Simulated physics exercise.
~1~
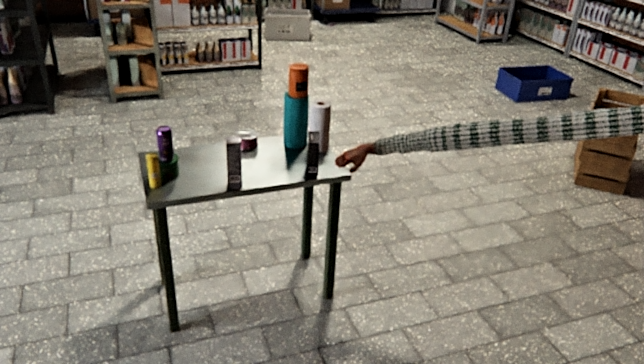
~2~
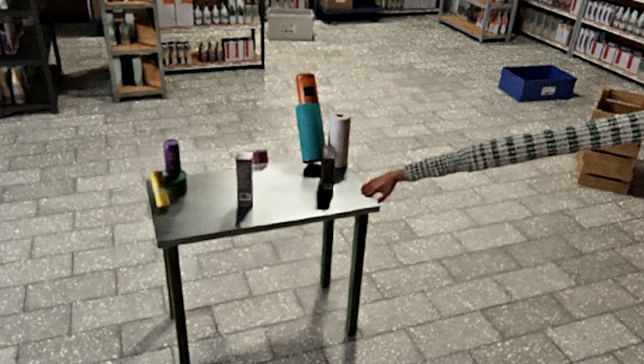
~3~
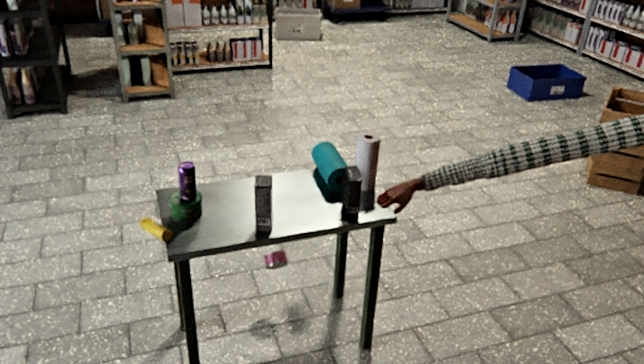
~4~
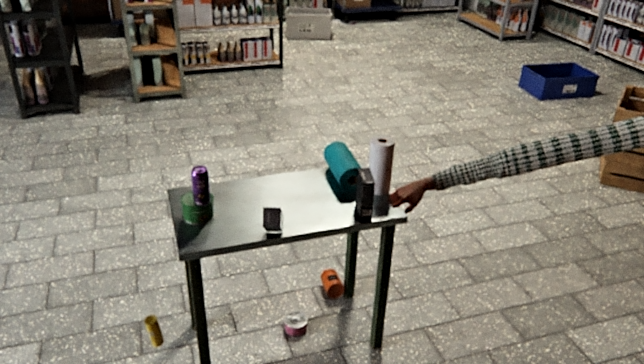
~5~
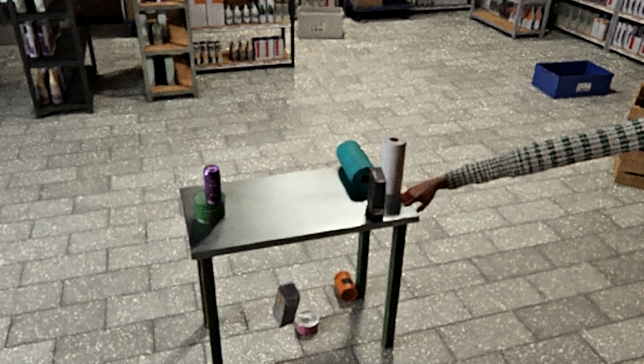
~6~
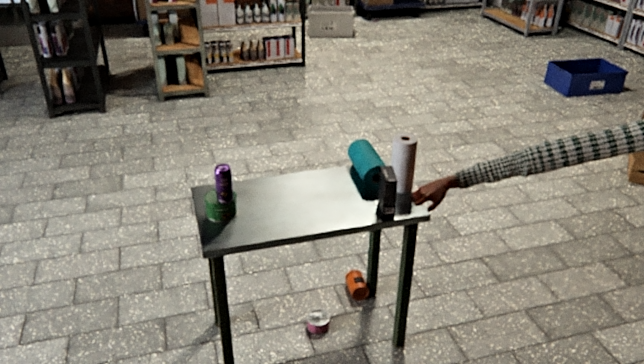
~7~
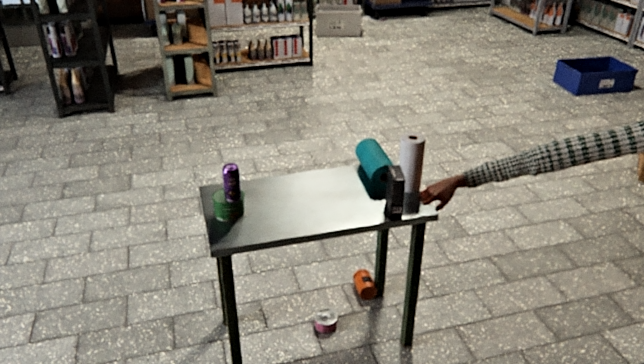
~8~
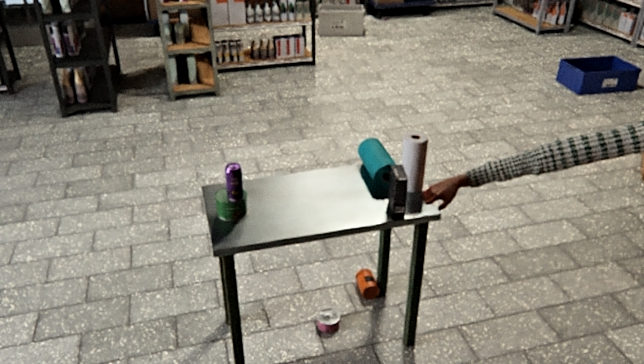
We see a hand at the corner of a small table as it slides forward and stops; the orange jar, pink tub, yellow shaker and grey carton fall off, while the turquoise roll tips over on top and the other items stay standing.
